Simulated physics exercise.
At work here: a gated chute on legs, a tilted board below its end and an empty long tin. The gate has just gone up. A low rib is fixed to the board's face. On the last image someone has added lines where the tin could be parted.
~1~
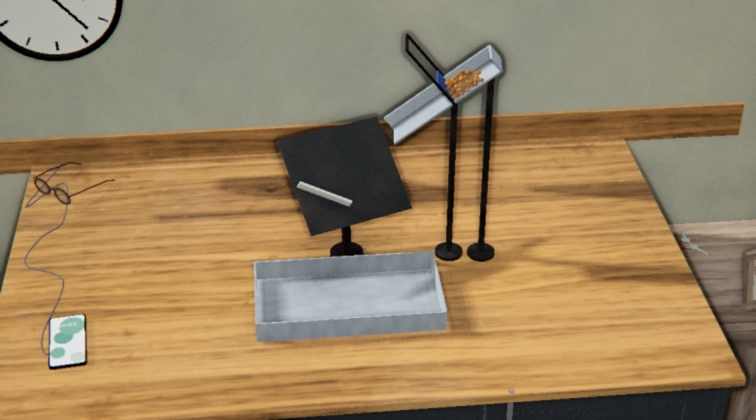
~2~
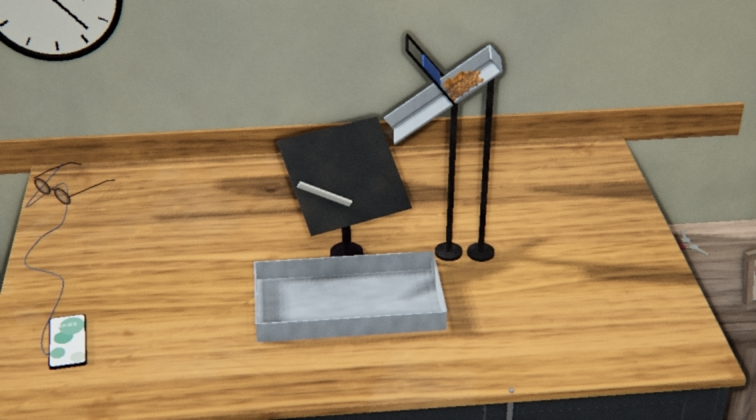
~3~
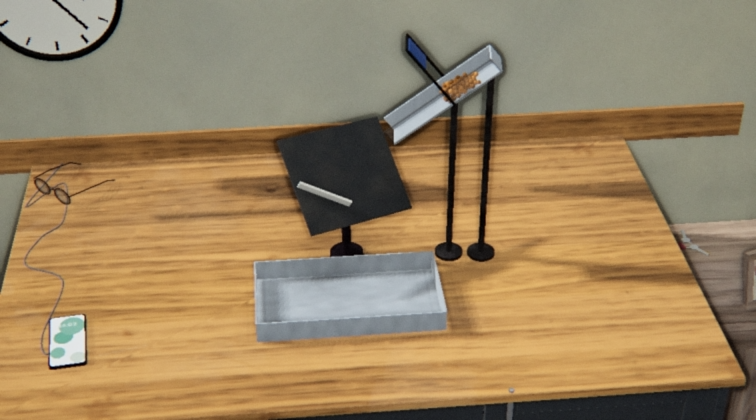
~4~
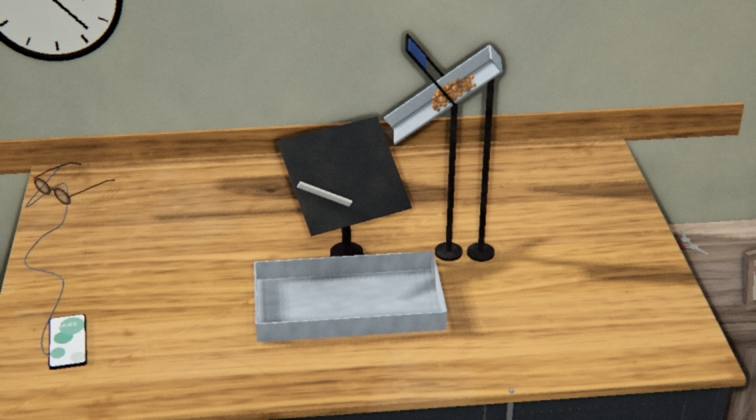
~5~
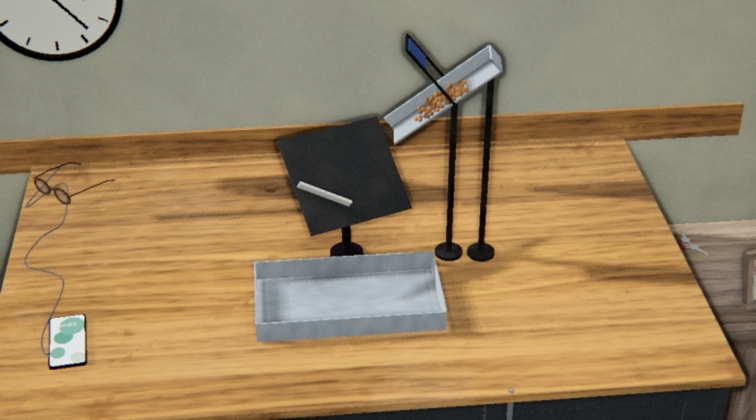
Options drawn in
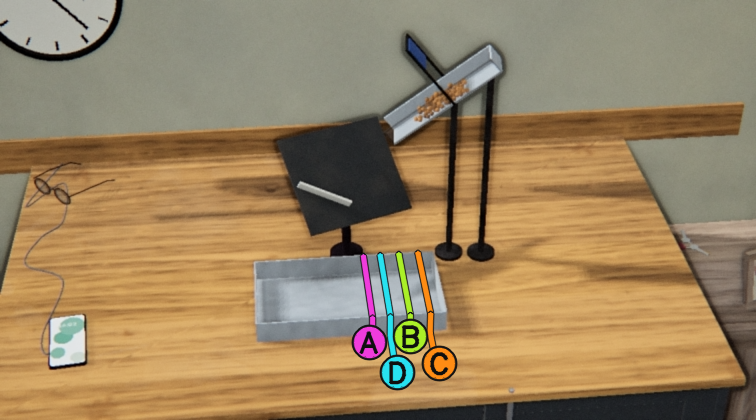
Roasted chickpeas sat bunched in a raised metal chute until its blue gate slid up, then they slid down to the left, spreading out above a tilted black board and an empty tin.
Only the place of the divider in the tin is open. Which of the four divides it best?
Line D.
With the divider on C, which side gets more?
More lands on the left.
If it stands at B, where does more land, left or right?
Left.
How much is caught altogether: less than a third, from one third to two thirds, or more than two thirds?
About that: More than two thirds.
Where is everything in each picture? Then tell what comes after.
Load behind the gate at (462, 84), roasted chickpeas; lip of the chute at (394, 137), sloping fairly steeply, in the first frame.
Middle of the board at (345, 174), tilted fairly steeply; middle of its low edge at (363, 222); of its high edge at (328, 128), in the second frame.
Front corners of the tin at (256, 324) and (446, 312), empty; front of the load at (446, 99), in the third frame.
Middle of the load at (453, 92); its front at (435, 108), about a quarter of the way to the lip; rib from (300, 182) to (352, 202), in the fourth frame.
Middle of the load at (441, 99); its front at (416, 119), about two thirds of the way to the lip, in the fifth frame.
On the marked copy, line A crosses the front rim at (372, 316); line B crosses the front rim at (410, 314); line C crosses the front rim at (430, 313); line D crosses the front rim at (390, 315).
With A, of what is caught, a small part on the left of the divider, most on the right.
With B, of what is caught, nearly all on the left of the divider, a small part on the right.
With C, of what is caught, all on the left of the divider, none on the right.
With D, of what is caught, about half on the left of the divider, about half on the right.
